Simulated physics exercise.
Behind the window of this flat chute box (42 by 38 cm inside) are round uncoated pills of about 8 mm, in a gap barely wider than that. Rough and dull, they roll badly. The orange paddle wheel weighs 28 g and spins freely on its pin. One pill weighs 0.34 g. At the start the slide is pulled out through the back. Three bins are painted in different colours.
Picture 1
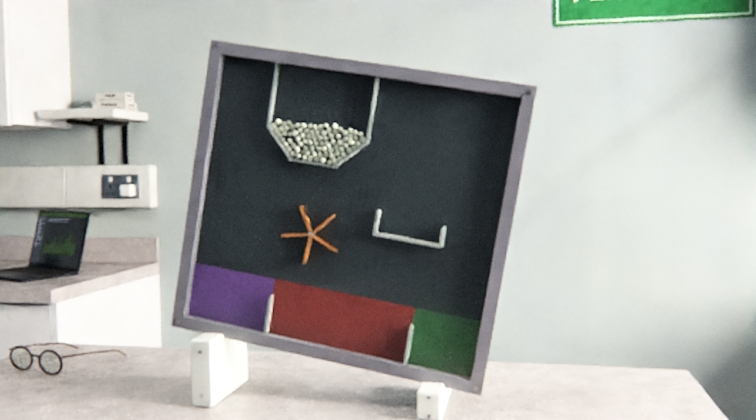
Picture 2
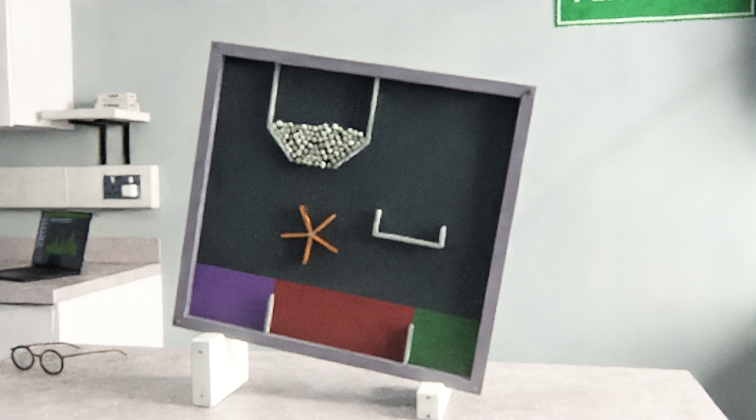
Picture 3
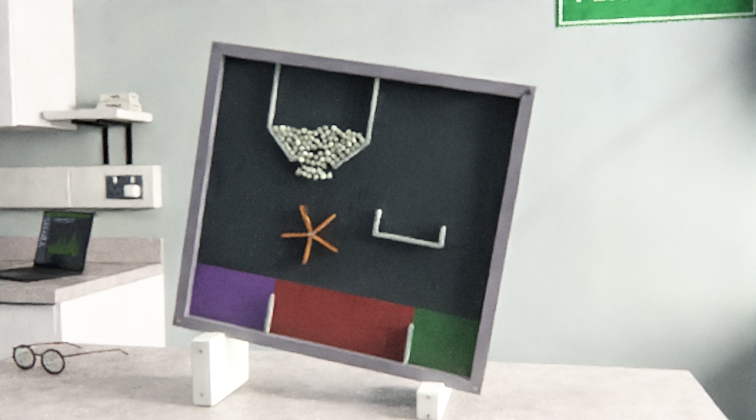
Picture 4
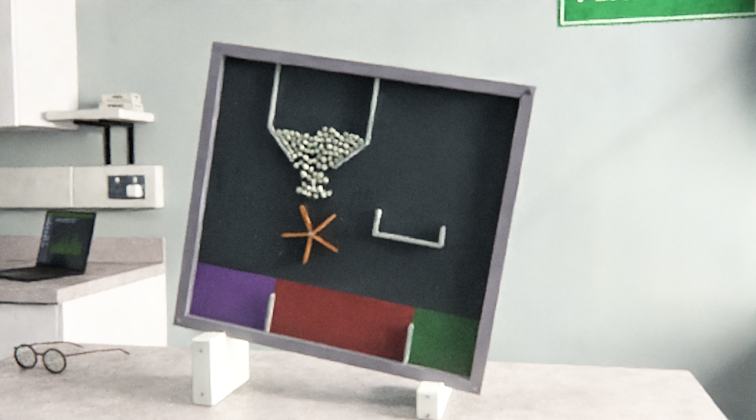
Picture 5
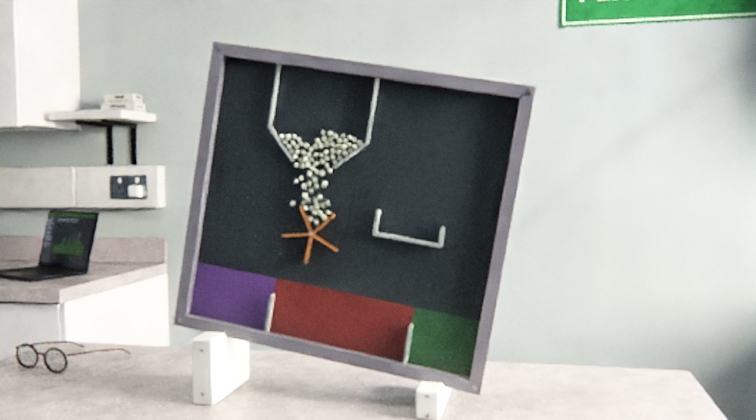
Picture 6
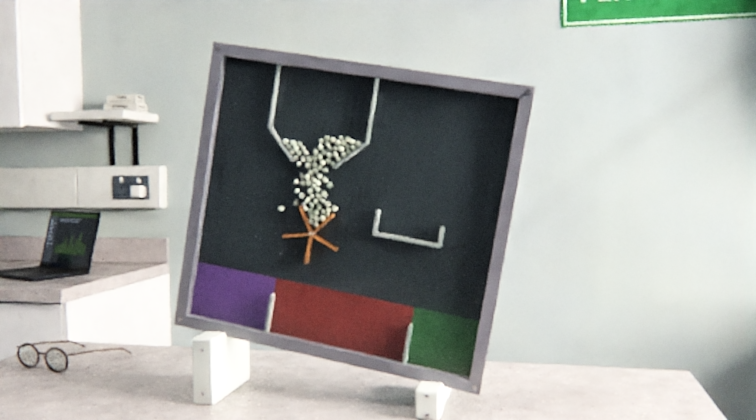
Small pale pellets packed in a funnel at the top of a tilted dark board began dropping through its bottom opening, then streamed down onto an orange star-shaped wheel, a few bouncing off to the left.
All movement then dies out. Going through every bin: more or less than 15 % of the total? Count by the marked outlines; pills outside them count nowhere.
Red: More; purple: More; green: Less than 15 %.
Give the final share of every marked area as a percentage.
Red bin: 75; purple bin: 25; green bin: 0.
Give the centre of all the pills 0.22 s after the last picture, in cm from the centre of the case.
Some 4 cm left and 3 cm below.
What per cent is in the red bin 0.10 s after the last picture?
Roughly 0 per cent.
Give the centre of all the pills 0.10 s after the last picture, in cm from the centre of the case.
Some 4 cm left and 2 cm above.
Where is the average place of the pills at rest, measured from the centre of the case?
About 2 cm left and 17 cm below.
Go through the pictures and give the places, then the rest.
The first picture shows tilted 10° clockwise; about 90 pills; pills' middle (316, 144); orange paddle wheel (312, 234); red (339, 320), purple (231, 297), green (443, 343); slide (290, 159) to (337, 167).
The second picture shows pills' middle (314, 140); 1 out, lowest pill (329, 165).
The third picture shows pills' middle (320, 146); 12 out, lowest pill (316, 176).
The fourth picture shows pills' middle (319, 156); 23 out, lowest pill (316, 195); orange paddle wheel (312, 234).
The fifth picture shows pills' middle (316, 163); 33 out, lowest pill (316, 222).
The sixth picture shows pills' middle (320, 176); 46 out, lowest pill (316, 225); orange paddle wheel (312, 234); wall ends (272, 296), (411, 326), (378, 211) to (443, 228), (279, 63) to (292, 160), (335, 167) to (378, 77).
Then, 0.10 s later than the last picture, the pills' middle is 4 cm left of and 2 cm above the centre; nothing in the marked areas.
Then, 0.22 s later than the last picture, the pills' middle is 4 cm left of and 3 cm below the centre; red 5 %, purple 10 %.
Then, 0.45 s later than the last picture, the pills' middle is 4 cm left of and 9 cm below the centre; red 30 %, purple 20 %.
At rest 5.5 s after the last picture, red 75 %, purple 25 %, green 0 %.
